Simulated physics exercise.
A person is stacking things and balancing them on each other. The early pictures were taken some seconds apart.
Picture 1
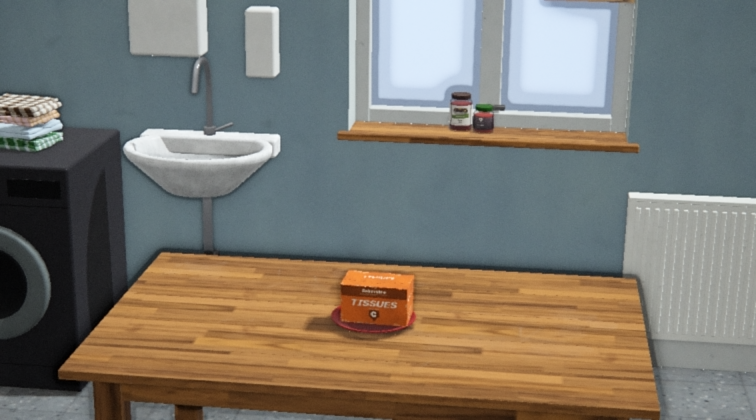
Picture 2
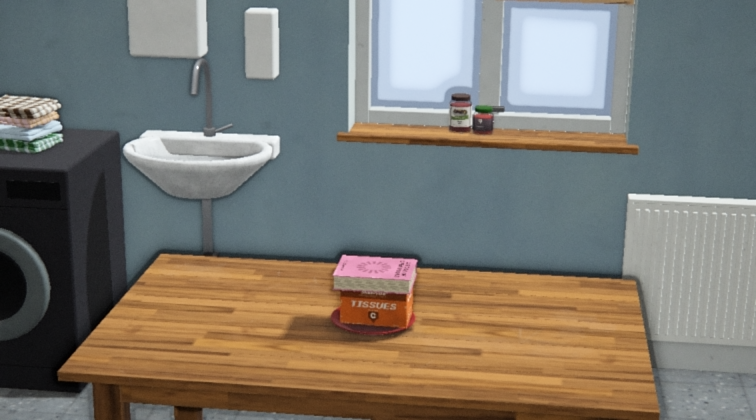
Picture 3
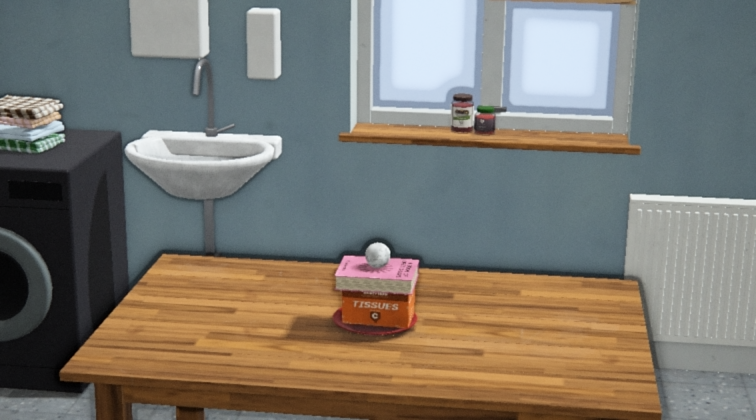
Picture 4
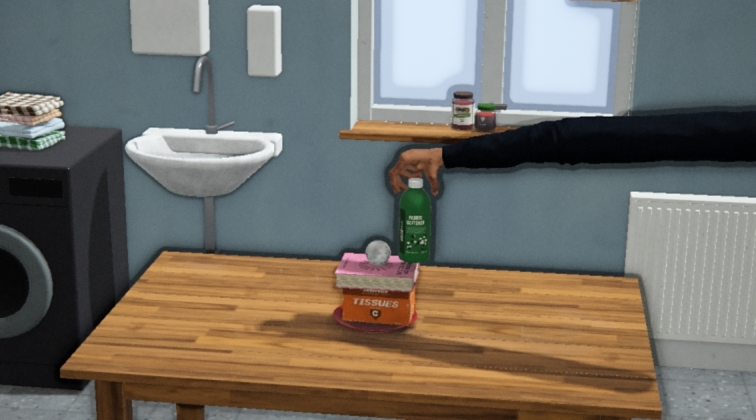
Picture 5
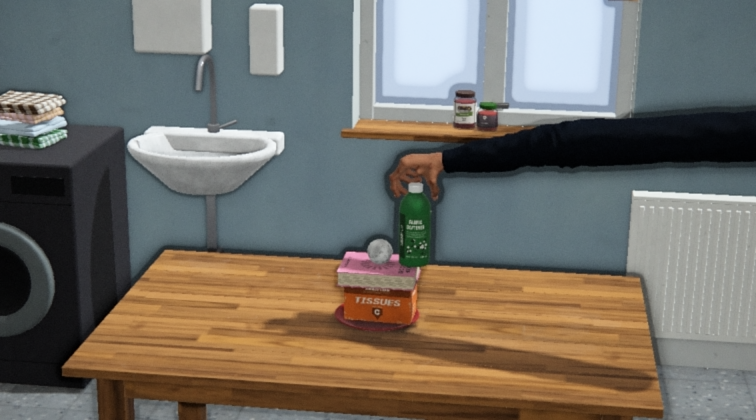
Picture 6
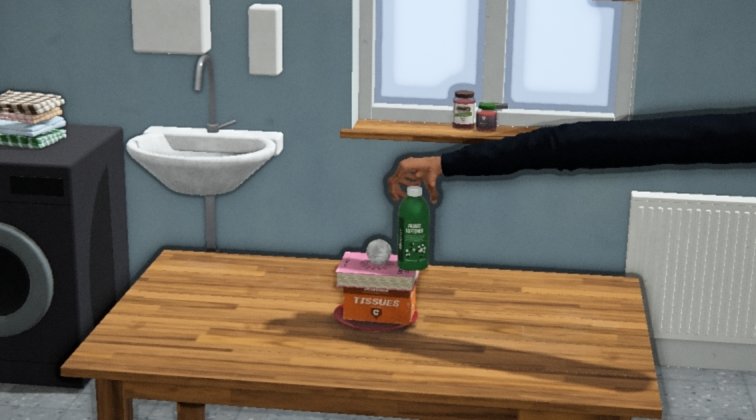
The video shows an orange tissue box on a wooden table, then a pink book and a white ball appear stacked on top, before a hand reaches in from the right and lowers a green bottle slightly beside the ball.
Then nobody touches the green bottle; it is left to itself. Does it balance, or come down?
The pile will stay secure.
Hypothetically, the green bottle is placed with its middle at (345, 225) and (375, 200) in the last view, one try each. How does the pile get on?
With the first placement the pile remains stable, with the second it tips over.
Then, 0.60 s past the last view, nothing moves.
Then, 1.50 s past the last view, things are still on the move.
Then, 2.50 s past the last view, nothing moves.
Finally, all 5 still in place. Final places as the last picture's camera would see them, green bottle near (415, 228). The pile stays up.
